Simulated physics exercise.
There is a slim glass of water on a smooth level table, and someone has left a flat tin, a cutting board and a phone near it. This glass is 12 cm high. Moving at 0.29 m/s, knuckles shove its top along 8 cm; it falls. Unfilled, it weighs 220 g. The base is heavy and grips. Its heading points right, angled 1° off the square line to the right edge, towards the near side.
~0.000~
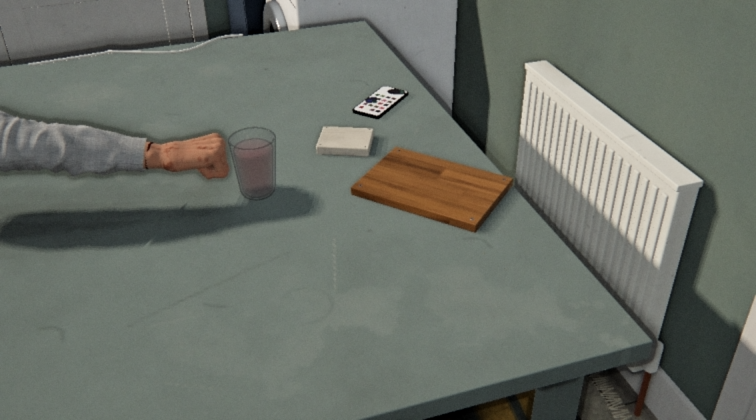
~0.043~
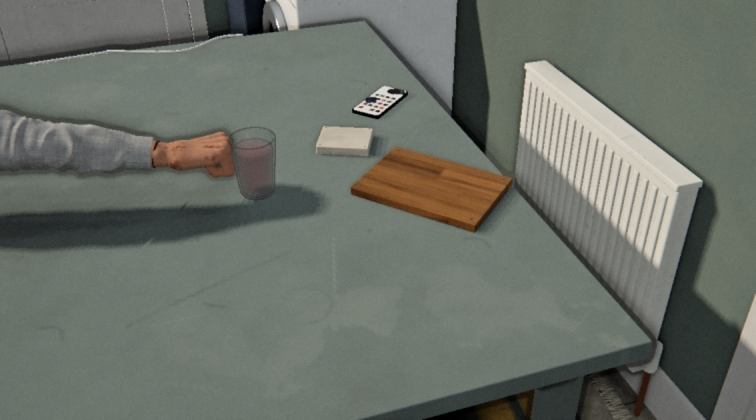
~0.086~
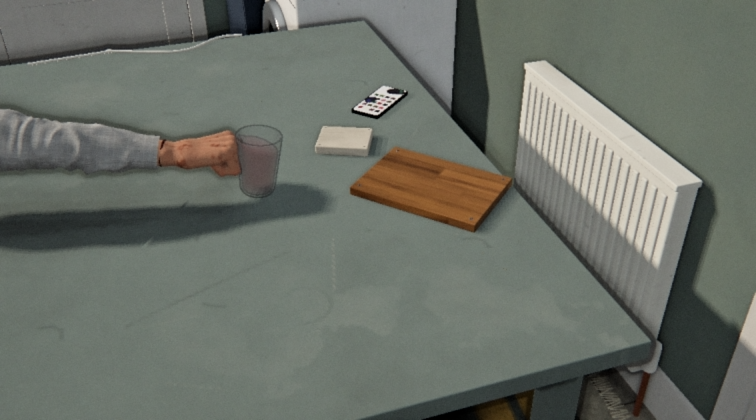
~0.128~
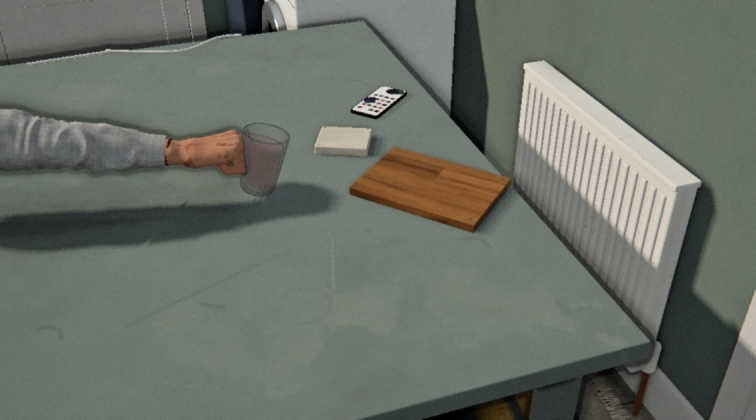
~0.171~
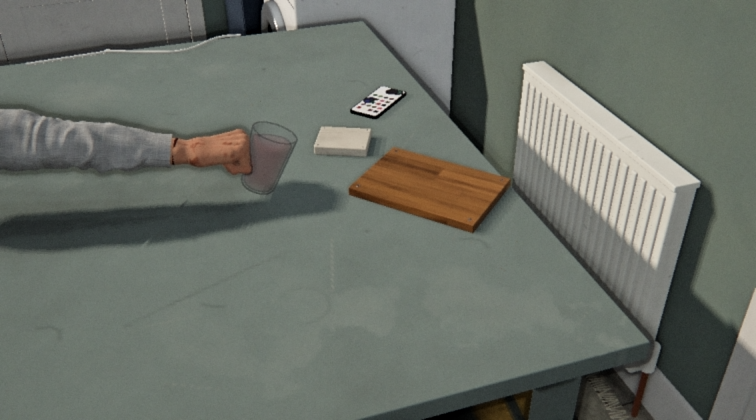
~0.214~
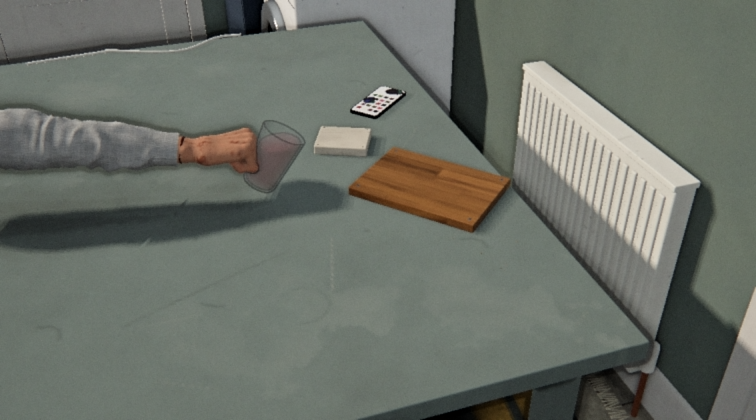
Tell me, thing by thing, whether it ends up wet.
The flat tin gets wet, the cutting board gets wet, the phone gets wet.
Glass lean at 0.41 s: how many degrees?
Angle: Around 86°.
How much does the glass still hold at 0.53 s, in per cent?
Some 42 per cent.
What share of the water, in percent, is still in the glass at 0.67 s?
Roughly 24 per cent.
Then, 0.41 s in, the tilt is 85° and 78 per cent is in the glass, 0 has run off the table; wet so far, cutting board.
Then, 0.53 s in, the tilt is 85° and 41 per cent is in the glass, 0 has run off the table; wet so far, flat tin, cutting board.
Then, 0.67 s in, the tilt is 85° and 24 per cent is in the glass, 0 has run off the table; wet so far, flat tin, cutting board.
Then, 0.91 s in, the tilt is 85° and 12 per cent is in the glass, 14 has run off the table; wet so far, flat tin, cutting board, phone.
Finally, 4 per cent is in the glass, 34 has run off the table; wet so far, flat tin, cutting board, phone.
